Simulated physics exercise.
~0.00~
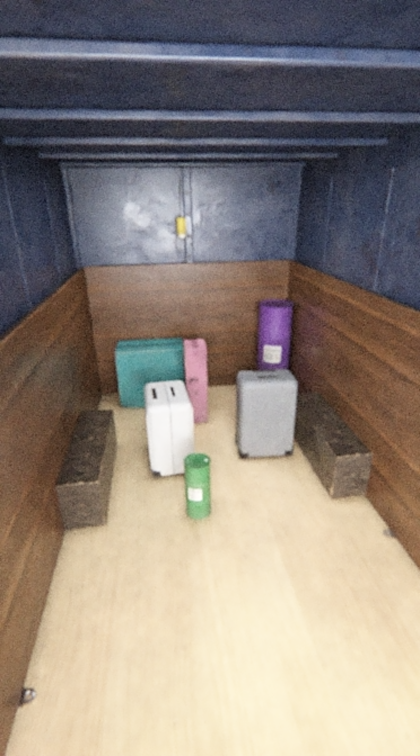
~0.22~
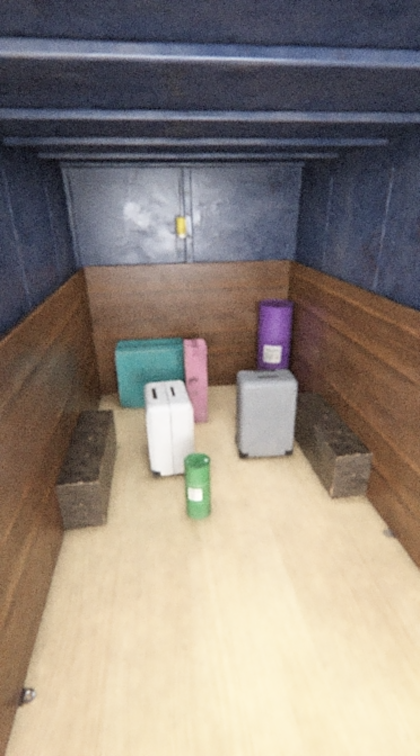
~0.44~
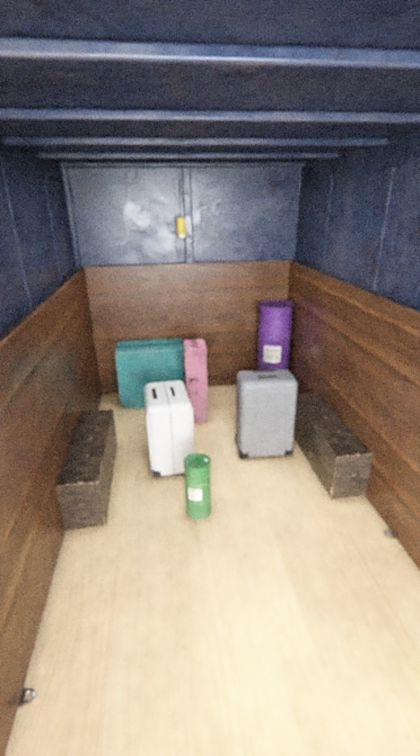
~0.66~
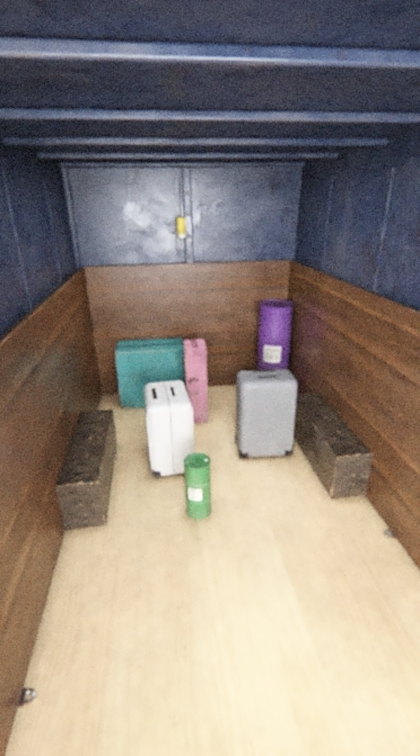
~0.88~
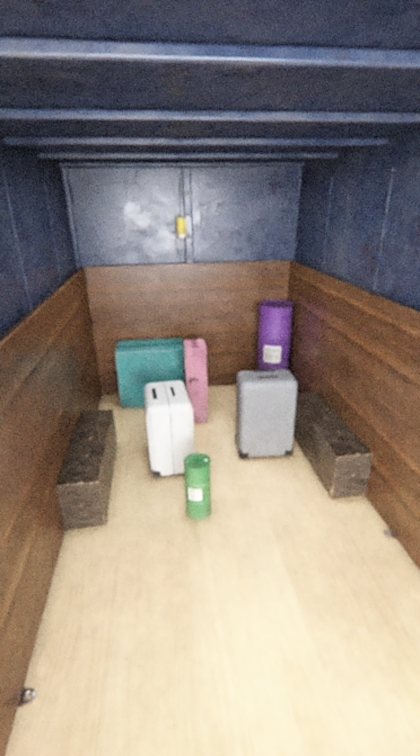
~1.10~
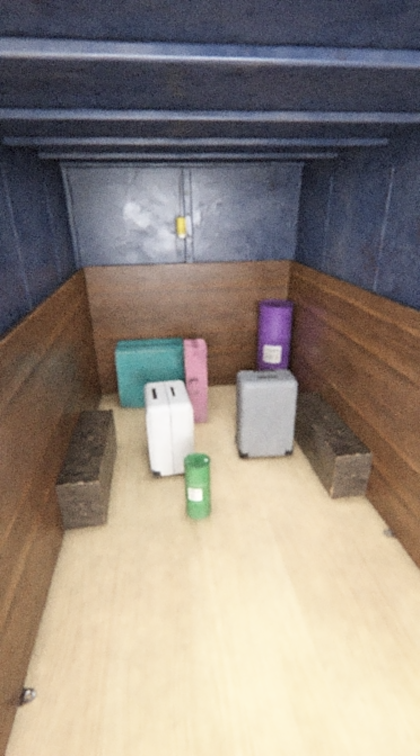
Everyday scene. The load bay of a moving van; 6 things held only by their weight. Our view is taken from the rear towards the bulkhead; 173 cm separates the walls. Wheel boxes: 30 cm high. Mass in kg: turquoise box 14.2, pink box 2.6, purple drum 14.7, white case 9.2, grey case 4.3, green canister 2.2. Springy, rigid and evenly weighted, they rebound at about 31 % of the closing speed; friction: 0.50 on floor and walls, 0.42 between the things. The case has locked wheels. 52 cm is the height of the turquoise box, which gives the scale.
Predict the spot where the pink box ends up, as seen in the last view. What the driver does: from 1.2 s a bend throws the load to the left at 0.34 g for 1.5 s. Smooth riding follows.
It finishes at about (133, 411).
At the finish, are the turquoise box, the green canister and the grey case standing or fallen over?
Well, the turquoise box holds steady, the green canister holds steady, and the grey case holds steady.
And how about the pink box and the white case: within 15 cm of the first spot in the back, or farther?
Pink box: Is displaced. White case: Remains in place.
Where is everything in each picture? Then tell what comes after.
In the first frame, smooth; pink box (196, 382); turquoise box (152, 373).
In the second frame, load feels 0.34 g jolt; white case (169, 427); grey case (265, 414).
In the third frame, load feels 0.26 g jolt; green canister (198, 486); turquoise box (152, 373).
In the fourth frame, smooth; purple drum (274, 349); white case (169, 427).
In the fifth frame, smooth; grey case (265, 414); green canister (198, 486).
In the sixth frame, smooth; pink box (196, 382); turquoise box (152, 373).
Around 1.80 s, load feels 0.34 g left; pink box at 11° to upright near (188, 381).
Around 2.10 s, load feels 0.34 g left; pink box at 59° to upright near (156, 393).
Around 2.20 s, load feels 0.34 g left; pink box on its side near (140, 411).
Around 2.70 s, smooth; pink box on its side near (133, 411); purple drum at 8° to upright.
Finally (3.4 s), on their side or leaning hard in the back, pink box; the other 5 still in place (within 15 cm). Final places as that camera would see them, pink box near (133, 411).
